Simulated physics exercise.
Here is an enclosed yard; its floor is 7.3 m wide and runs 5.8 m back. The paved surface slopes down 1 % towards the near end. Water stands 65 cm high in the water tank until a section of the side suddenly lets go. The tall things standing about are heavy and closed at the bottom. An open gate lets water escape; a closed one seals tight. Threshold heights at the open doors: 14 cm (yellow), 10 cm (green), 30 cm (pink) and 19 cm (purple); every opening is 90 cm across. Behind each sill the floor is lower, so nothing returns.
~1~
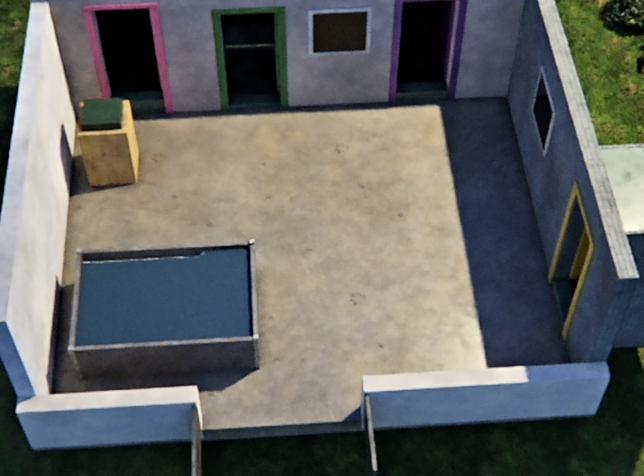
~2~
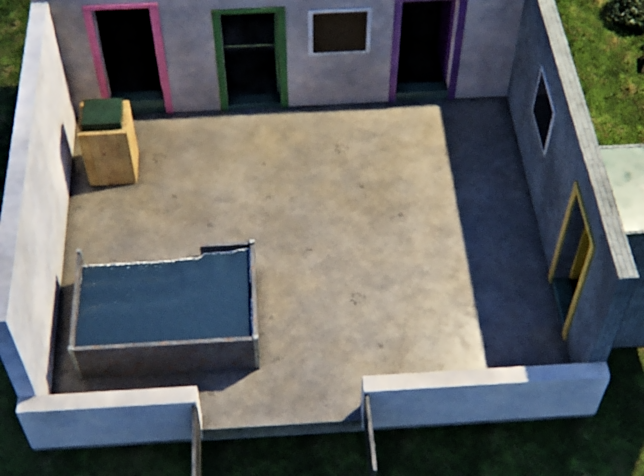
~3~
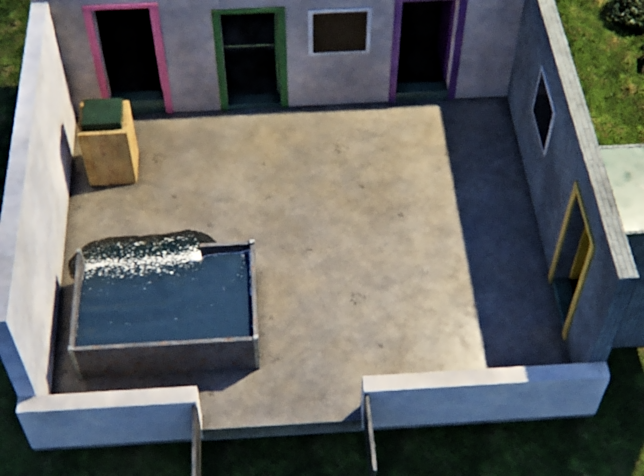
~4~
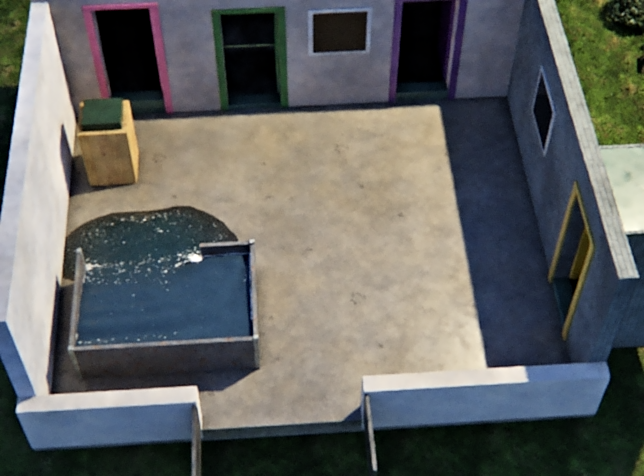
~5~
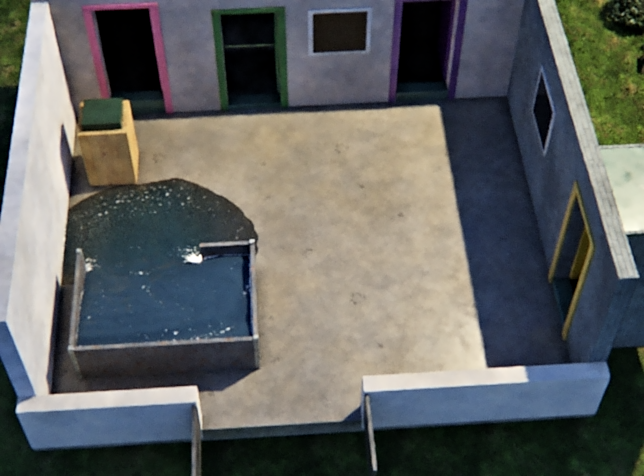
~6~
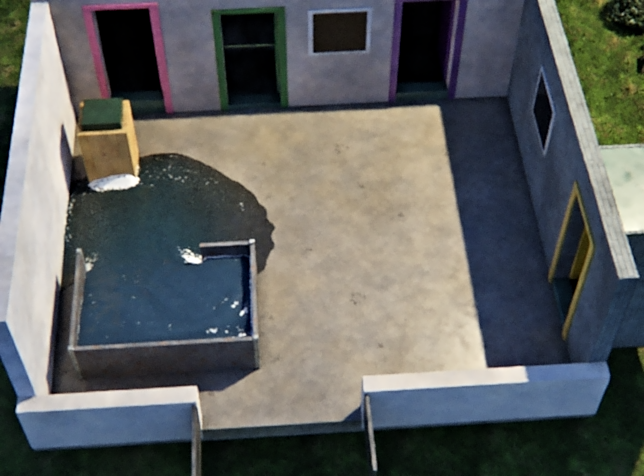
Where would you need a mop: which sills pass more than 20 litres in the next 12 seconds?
Within that time: At the yellow door it stays under the limit; at the green door it passes the limit; at the pink door it keeps below the limit; at the purple door it does not reach the limit.
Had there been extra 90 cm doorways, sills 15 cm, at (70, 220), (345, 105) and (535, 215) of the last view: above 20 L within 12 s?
In that order: Above, below, not over.
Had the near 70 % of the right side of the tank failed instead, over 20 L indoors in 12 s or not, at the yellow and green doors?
Against that limit: Yellow over, green not over.
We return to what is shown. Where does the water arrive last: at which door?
Last comes the yellow one.
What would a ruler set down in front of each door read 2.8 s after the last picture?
In cm: Yellow 0, green 17, pink 19, purple 5.
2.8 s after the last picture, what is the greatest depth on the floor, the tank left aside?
Roughly 26 cm.
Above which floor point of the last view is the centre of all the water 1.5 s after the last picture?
Around (156, 226).
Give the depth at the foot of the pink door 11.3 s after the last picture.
Roughly 2.0 cm deep.
Then, 0.7 s after the last picture water covers 25 % of the floor and is deepest (46 cm) near (70, 200); yellow door not reached, green door not reached, pink door 21 cm at the sill, 0 L in, purple door not reached.
Then, 1.5 s after the last picture water covers 30 % of the floor and is deepest (44 cm) near (77, 118); yellow door not reached, green door 19 cm at the sill, 10 L in, pink door 28 cm at the sill, 1 L in, purple door not reached.
Then, 2.8 s after the last picture water covers 45 % of the floor and is deepest (26 cm) near (76, 126); yellow door not reached, green door 17 cm at the sill, 46 L in, pink door 19 cm at the sill, 2 L in, purple door 5 cm at the sill, 0 L in.
Then, 6.3 s after the last picture water covers 90 % of the floor and is deepest (18 cm) near (568, 391); yellow door 7 cm at the sill, 0 L in, green door 5 cm at the sill, 60 L in, pink door 7 cm at the sill, 2 L in, purple door 6 cm at the sill, 0 L in.
Then, 11.3 s after the last picture water covers 100 % of the floor and is deepest (12 cm) near (543, 393); yellow door 9 cm at the sill, 0 L in, green door 2 cm at the sill, 60 L in, pink door 2 cm at the sill, 2 L in, purple door 3 cm at the sill, 0 L in.
